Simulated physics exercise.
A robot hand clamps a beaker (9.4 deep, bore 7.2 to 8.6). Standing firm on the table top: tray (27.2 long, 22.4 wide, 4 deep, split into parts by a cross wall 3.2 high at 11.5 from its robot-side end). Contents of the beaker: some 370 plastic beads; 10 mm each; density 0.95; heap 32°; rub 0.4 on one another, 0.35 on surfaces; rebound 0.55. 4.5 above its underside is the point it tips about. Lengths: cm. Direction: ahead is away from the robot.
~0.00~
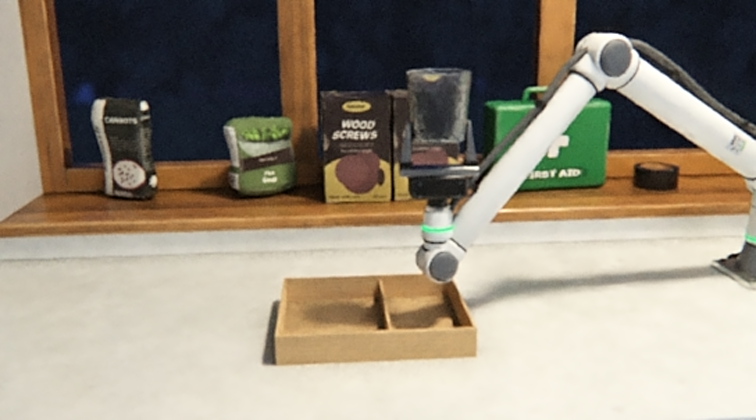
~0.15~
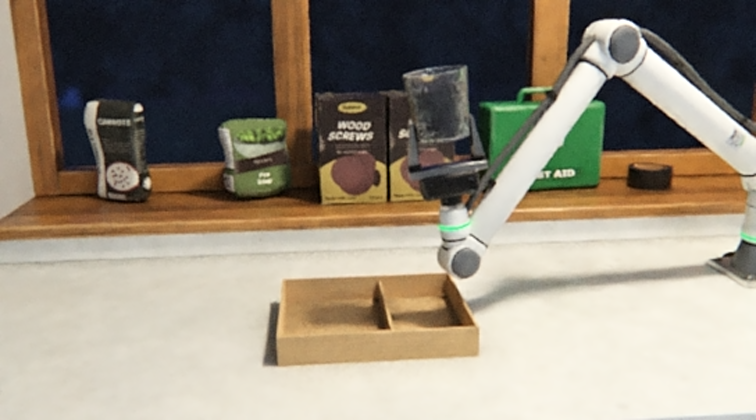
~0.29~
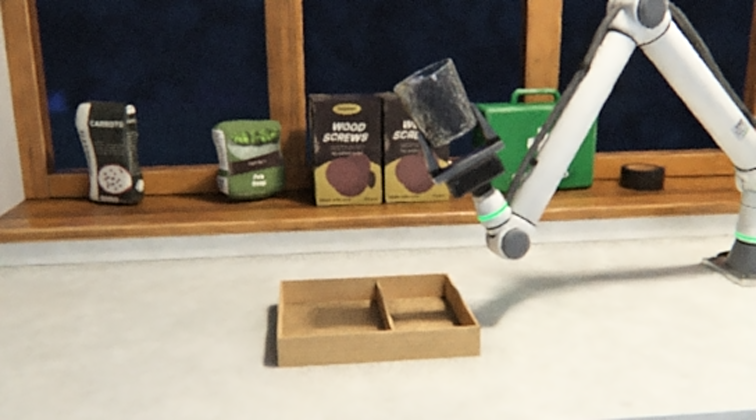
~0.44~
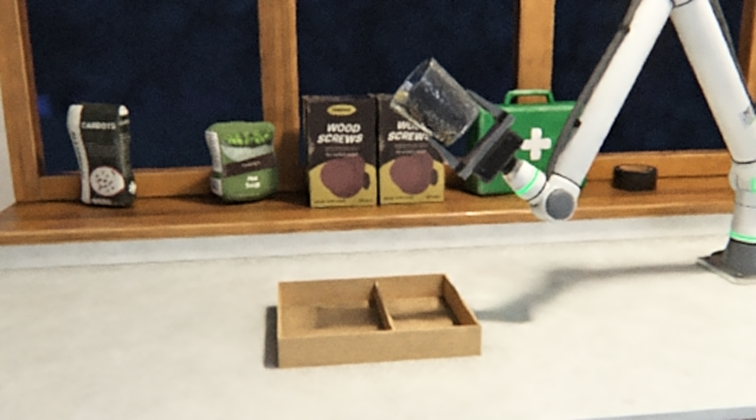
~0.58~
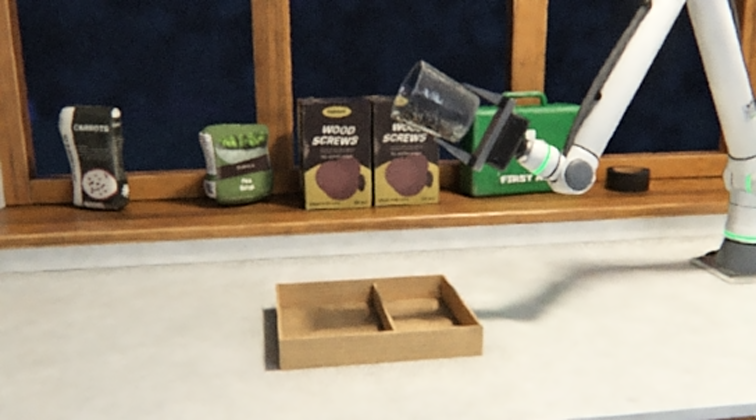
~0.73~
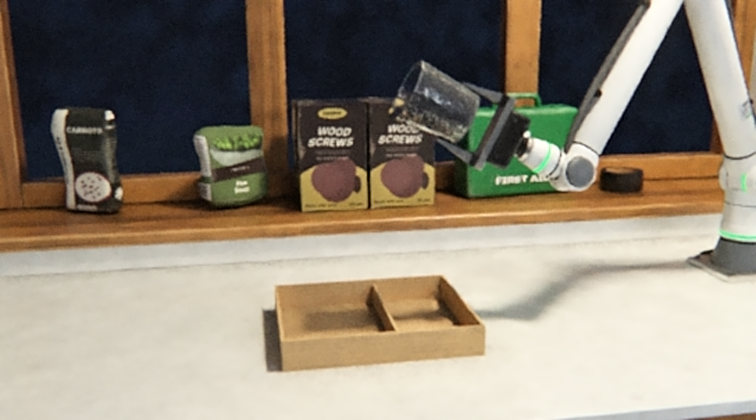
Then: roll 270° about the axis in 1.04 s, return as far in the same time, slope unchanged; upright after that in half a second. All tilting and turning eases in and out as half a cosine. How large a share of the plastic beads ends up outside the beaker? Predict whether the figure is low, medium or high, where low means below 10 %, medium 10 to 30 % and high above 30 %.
Medium.
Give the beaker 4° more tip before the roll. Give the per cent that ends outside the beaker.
The share would be around 25 per cent.
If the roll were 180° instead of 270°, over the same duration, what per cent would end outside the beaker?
In that case it would be around 10 percent.
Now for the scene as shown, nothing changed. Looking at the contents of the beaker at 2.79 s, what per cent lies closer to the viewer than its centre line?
It's close to 40 percent.
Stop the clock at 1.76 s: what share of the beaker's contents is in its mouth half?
Mouth-half share: Approx. 40 %.
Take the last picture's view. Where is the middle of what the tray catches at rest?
Centre point: Close to (334, 333).
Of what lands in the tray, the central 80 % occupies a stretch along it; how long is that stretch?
The stretch runs close to 12 cm along the tray.
By 1.76 s, tipped 63°, highest piece 37 above the table; 333 in the beaker, 16 in the far-side part, 2 on the table or floor, 1 in the robot-side part, 15 in flight or on a rim.
By 2.79 s, tipped 63°, highest piece 36 above the table; 314 in the beaker, 42 in the far-side part, 2 on the table or floor, 1 in the robot-side part, 8 in flight or on a rim.
By 3.51 s, upright, highest piece 38 above the table; 307 in the beaker, 55 in the far-side part, 3 on the table or floor, 1 in the robot-side part, 1 in flight or on a rim.
By 4.21 s, upright, highest piece 38 above the table; 307 in the beaker, 56 in the far-side part, 3 on the table or floor, 1 in the robot-side part.
Final count, 307 in the beaker, 56 in the far-side part, 3 on the table or floor, 1 in the robot-side part. That is 16 % outside the beaker.
